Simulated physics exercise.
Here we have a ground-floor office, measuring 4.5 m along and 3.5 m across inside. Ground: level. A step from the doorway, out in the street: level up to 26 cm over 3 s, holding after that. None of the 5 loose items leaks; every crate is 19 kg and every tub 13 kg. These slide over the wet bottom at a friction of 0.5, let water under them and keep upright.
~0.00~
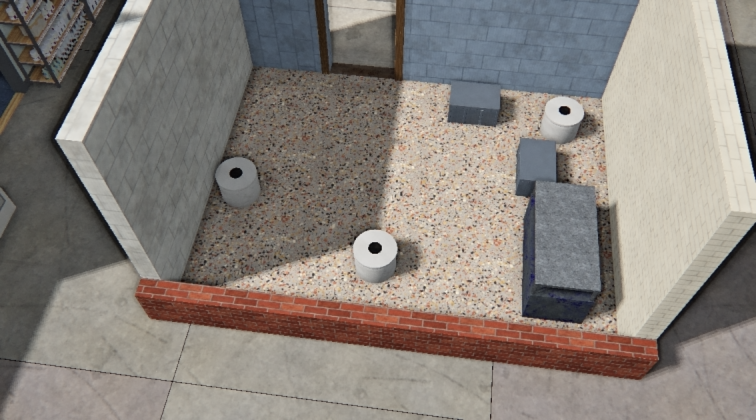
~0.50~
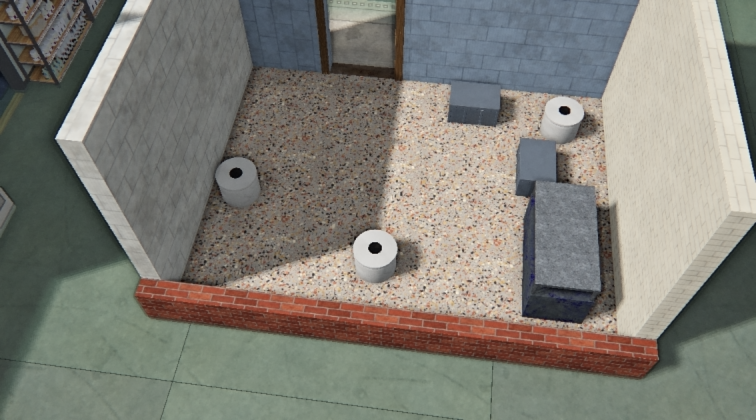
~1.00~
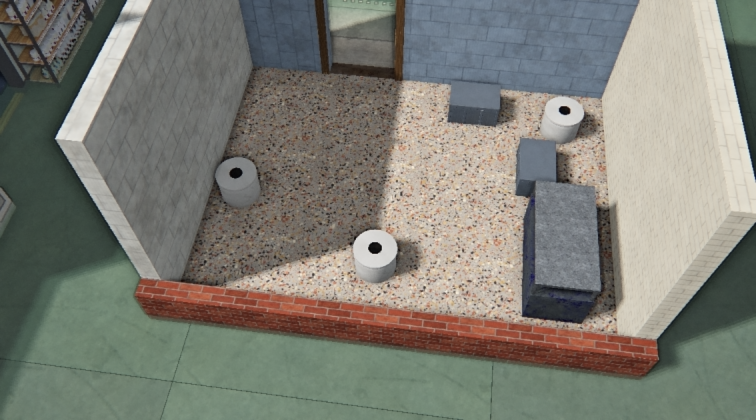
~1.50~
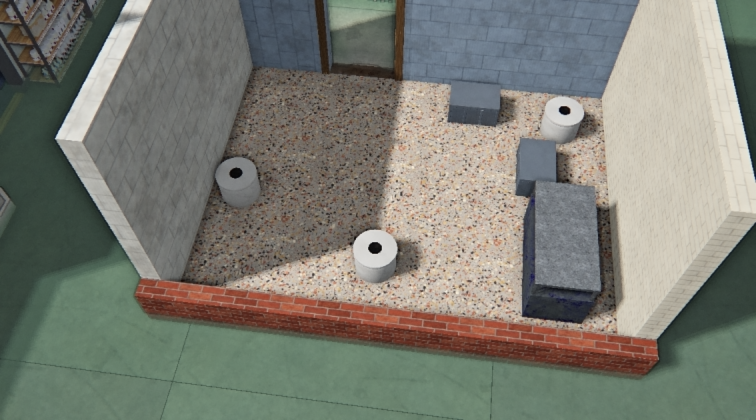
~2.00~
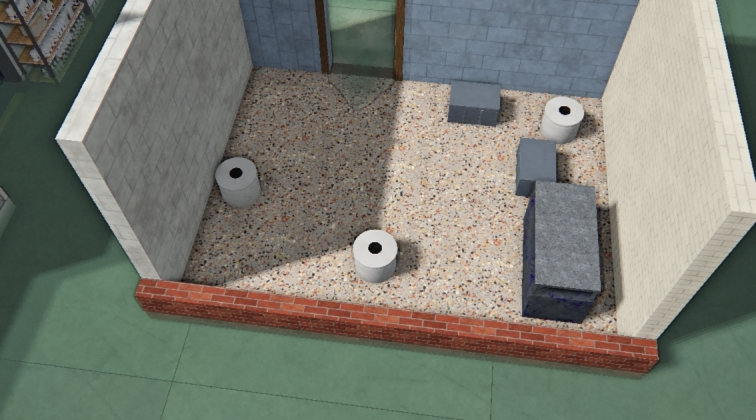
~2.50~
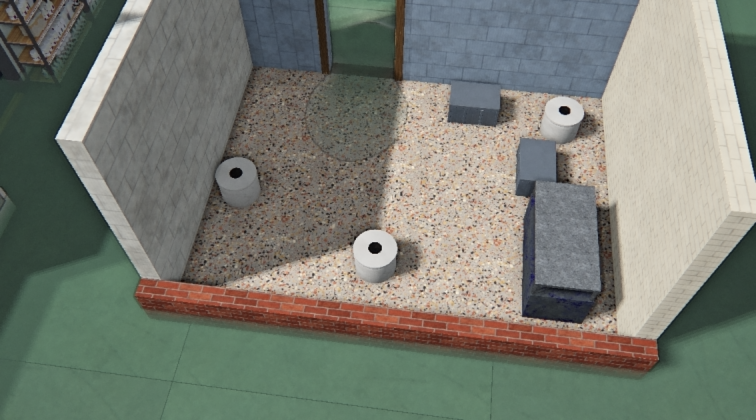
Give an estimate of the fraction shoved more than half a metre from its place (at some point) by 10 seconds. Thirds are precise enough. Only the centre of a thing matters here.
I'd put it at between one and two thirds.
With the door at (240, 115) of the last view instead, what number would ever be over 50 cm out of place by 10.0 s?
Then the count would be 3.
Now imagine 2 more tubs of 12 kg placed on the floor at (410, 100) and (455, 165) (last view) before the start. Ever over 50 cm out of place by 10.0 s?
Note: Item 1 below threshold; item 2 below threshold.
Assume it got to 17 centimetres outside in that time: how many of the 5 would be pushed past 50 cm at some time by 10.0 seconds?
In that case 0 of them.
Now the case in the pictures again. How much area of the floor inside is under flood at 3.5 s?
Near 6.0 m2 in all.
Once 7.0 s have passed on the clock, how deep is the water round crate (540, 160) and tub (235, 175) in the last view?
I'd estimate 1 cm for the first and 12 cm for the second.
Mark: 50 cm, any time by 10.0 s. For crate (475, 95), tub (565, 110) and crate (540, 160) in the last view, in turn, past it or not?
Result, in turn: Stayed within / stayed within / stayed within.
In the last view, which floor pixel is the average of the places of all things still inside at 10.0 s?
I'd say about (474, 192) in the last view.
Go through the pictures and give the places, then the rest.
A crate at (538, 160) rests on the ground; a tub at (565, 111) rests on the ground; 0.0 m2 under water; 0 of 5 have shifted, in the first frame.
A crate at (538, 160), on the bottom; a tub at (565, 111) rests on the ground; 0.0 m2 under water; 0 of 5 have shifted, in the second frame.
A crate at (538, 160) rests on the ground; a tub at (565, 111) rests on the ground; water covers 0.0 m2; 0 of 5 have shifted, in the third frame.
A crate at (538, 160) rests on the ground; a tub at (565, 111), on the bottom; water covers 0.0 m2; 0 of 5 have shifted, in the fourth frame.
A crate at (538, 160), on the bottom; a tub at (565, 111) rests on the ground; 0.3 m2 under water; 0 of 5 have shifted, in the fifth frame.
A crate at (538, 160) rests on the ground; a tub at (565, 111), on the bottom; water covers 1.4 m2; 0 of 5 have shifted, in the sixth frame.
After 3.5 s 0 of 5 are over 50 cm from their spots; 0 afloat.
After 4.5 s 0 of 5 are over 50 cm from their spots; 0 afloat.
After 7.0 s 1 of 5 are over 50 cm from their spots; 2 afloat.
After 10.0 s 2 of 5 are over 50 cm from their spots, and 2 have been at some point; 2 afloat.
